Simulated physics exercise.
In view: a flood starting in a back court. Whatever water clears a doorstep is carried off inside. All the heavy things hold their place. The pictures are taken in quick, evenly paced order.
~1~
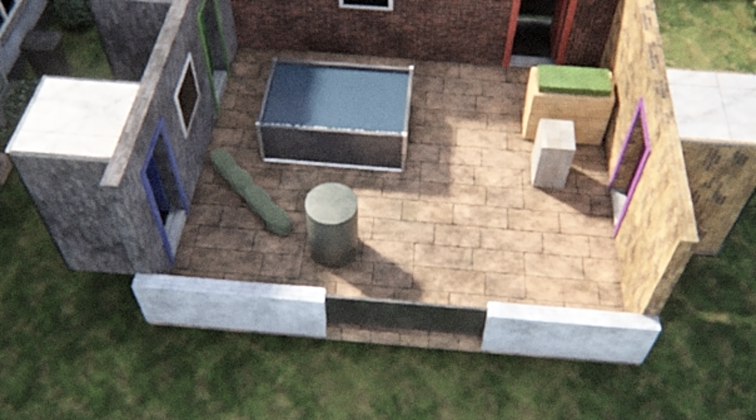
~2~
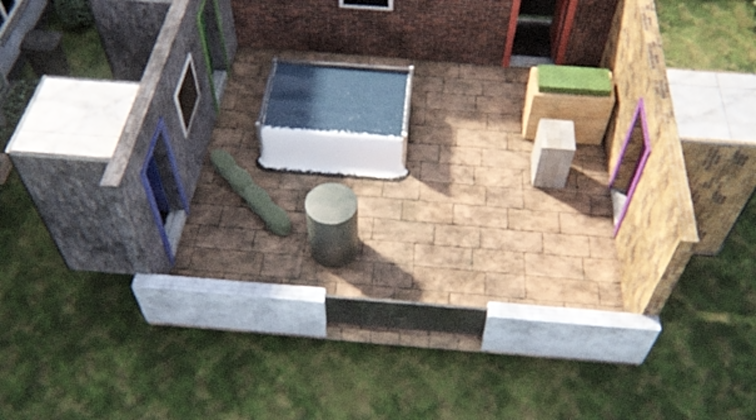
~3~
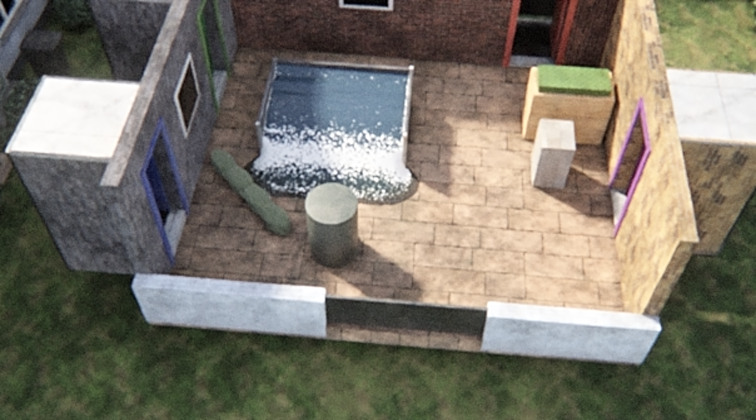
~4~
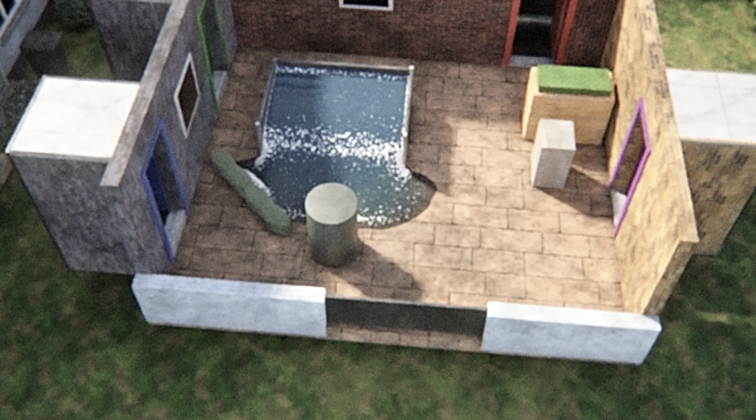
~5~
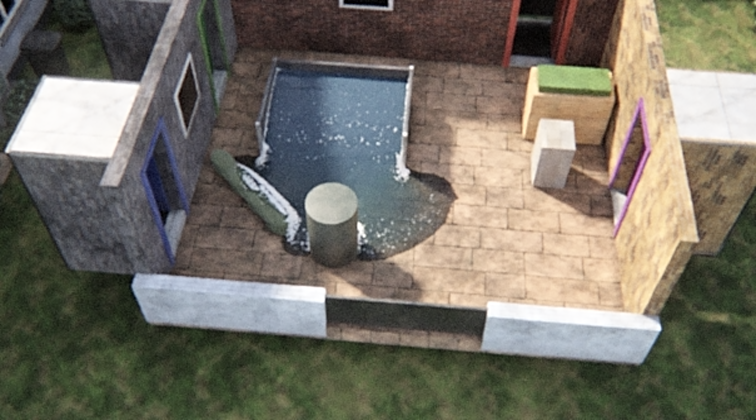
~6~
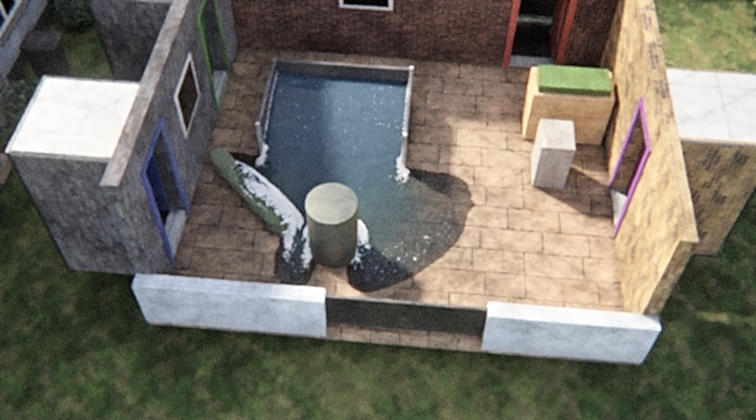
In a walled back court, water bursting from the front of a tank, spreading over paving and around a grey-green cylinder.
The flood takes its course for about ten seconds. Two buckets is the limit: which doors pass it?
One by one: The green door will not top two buckets; the blue door will not top two buckets; the purple door will top two buckets; the red door will not top two buckets.
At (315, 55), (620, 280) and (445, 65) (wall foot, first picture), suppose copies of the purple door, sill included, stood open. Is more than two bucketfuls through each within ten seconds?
Falls short; exceeds the limit; falls short.
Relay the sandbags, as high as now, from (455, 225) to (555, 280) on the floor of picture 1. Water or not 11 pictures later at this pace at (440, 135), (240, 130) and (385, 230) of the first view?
Parched, parched, soaked.
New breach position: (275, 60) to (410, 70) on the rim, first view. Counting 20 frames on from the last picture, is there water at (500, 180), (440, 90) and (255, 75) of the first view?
The first spot is soaked, the second soaked and the third soaked.
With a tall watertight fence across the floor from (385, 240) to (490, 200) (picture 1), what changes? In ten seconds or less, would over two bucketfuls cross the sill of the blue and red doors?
Result - blue door stays within the limit, red door overflows the mark.
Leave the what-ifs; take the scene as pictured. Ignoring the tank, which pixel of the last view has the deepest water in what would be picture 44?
I'd put it around (599, 162).
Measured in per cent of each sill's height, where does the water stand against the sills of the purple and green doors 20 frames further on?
Estimate, in order: 170 and 30 percent.
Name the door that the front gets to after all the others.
I say the one in red.
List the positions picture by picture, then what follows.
The first frame shows still water in the water tank at (337, 99).
In the second frame, water pours out at (333, 153) and has run to (259, 160).
In the third frame, the front is at (250, 183), out from the gap at (333, 154).
In the fourth frame, the front is at (425, 203), out from the gap at (333, 155).
In the fifth frame, water pours out at (333, 156) and has run to (438, 223).
In the sixth frame, the front is at (369, 287), out from the gap at (333, 156).
A moment on, water covers 35 % of the floor; the green door not reached, the blue door not reached, the purple door not reached, the red door not reached.
Next, water covers 50 % of the floor; the green door wet at the sill, nothing in, the blue door wet at the sill, nothing in, the purple door not reached, the red door not reached.
Then, water covers 65 % of the floor; the green door wet at the sill, nothing in, the blue door wet at the sill, nothing in, the purple door wet at the sill, nothing in, the red door not reached.
Later, water covers 90 % of the floor; the green door wet at the sill, nothing in, the blue door wet at the sill, nothing in, the purple door over two buckets in, the red door wet at the sill, nothing in.
In the end, water covers 95 % of the floor; the green door wet at the sill, nothing in, the blue door wet at the sill, nothing in, the purple door far over two buckets in, the red door wet at the sill, nothing in.
